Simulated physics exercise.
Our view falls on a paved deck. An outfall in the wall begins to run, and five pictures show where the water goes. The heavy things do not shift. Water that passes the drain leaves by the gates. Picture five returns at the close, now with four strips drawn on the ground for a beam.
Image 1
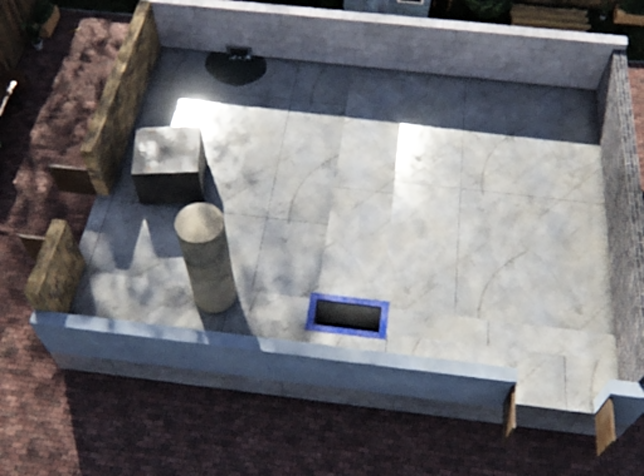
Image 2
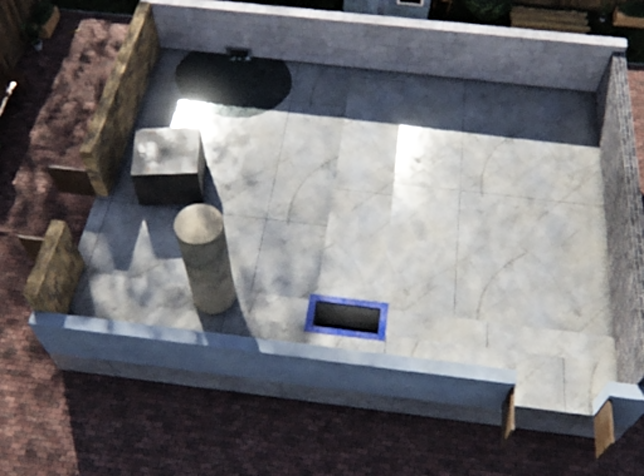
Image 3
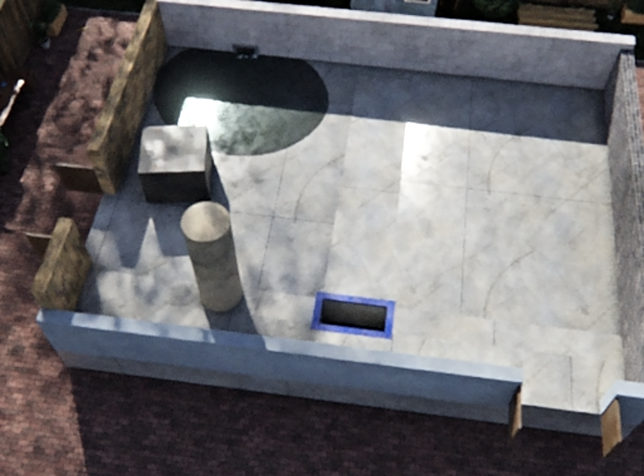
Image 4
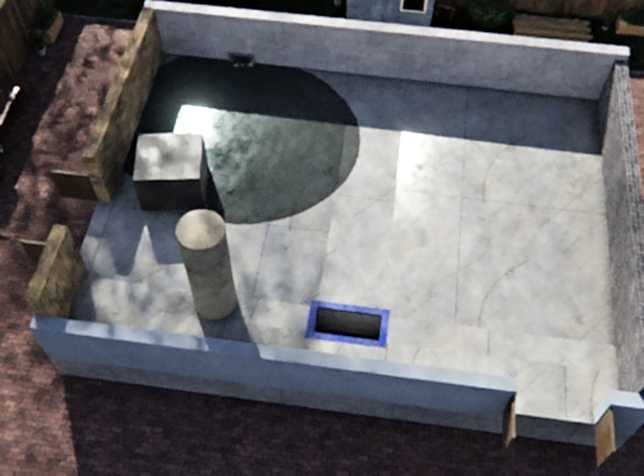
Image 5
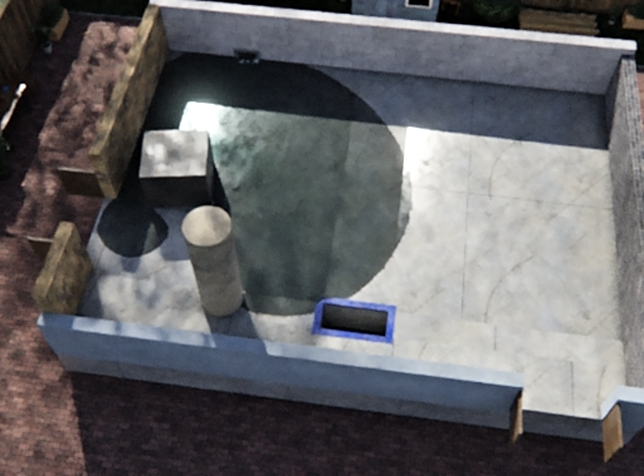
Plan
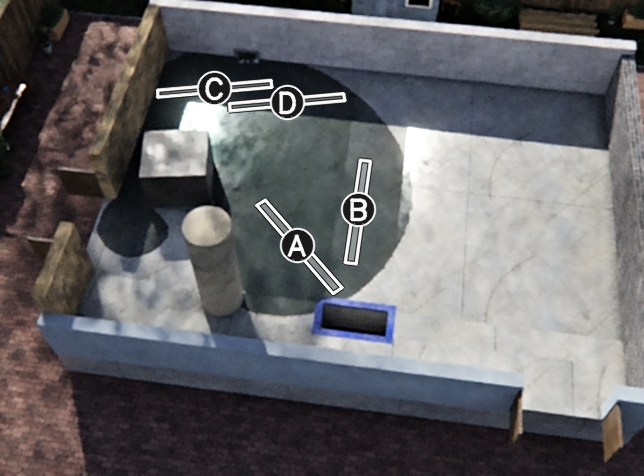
At the start, a small dark patch of water lies below the outfall at the back wall of a walled, paved deck. It spreads steadily outward, passing the box-shaped block, and by the end covers much of the left side, reaching near the still-dry blue-rimmed drain pit.
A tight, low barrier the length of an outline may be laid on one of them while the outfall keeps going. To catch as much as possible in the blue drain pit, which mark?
B beats the others.
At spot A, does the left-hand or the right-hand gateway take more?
The right one.
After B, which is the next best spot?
Here it is spot A.
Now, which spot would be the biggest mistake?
That would be C.
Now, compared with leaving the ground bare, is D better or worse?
Worse.
On the marked copy, A from (261, 202) to (337, 290); B from (350, 263) to (365, 160); C from (157, 93) to (271, 83); D from (229, 107) to (344, 97).
With A, about 42 % of the stream runs into the blue drain pit, about 56 % out by the gates.
With B, about 53 % of the stream runs into the blue drain pit, about 42 % out by the gates.
With C, about 24 % of the stream runs into the blue drain pit, about 68 % out by the gates.
With D, about 32 % of the stream runs into the blue drain pit, about 65 % out by the gates.
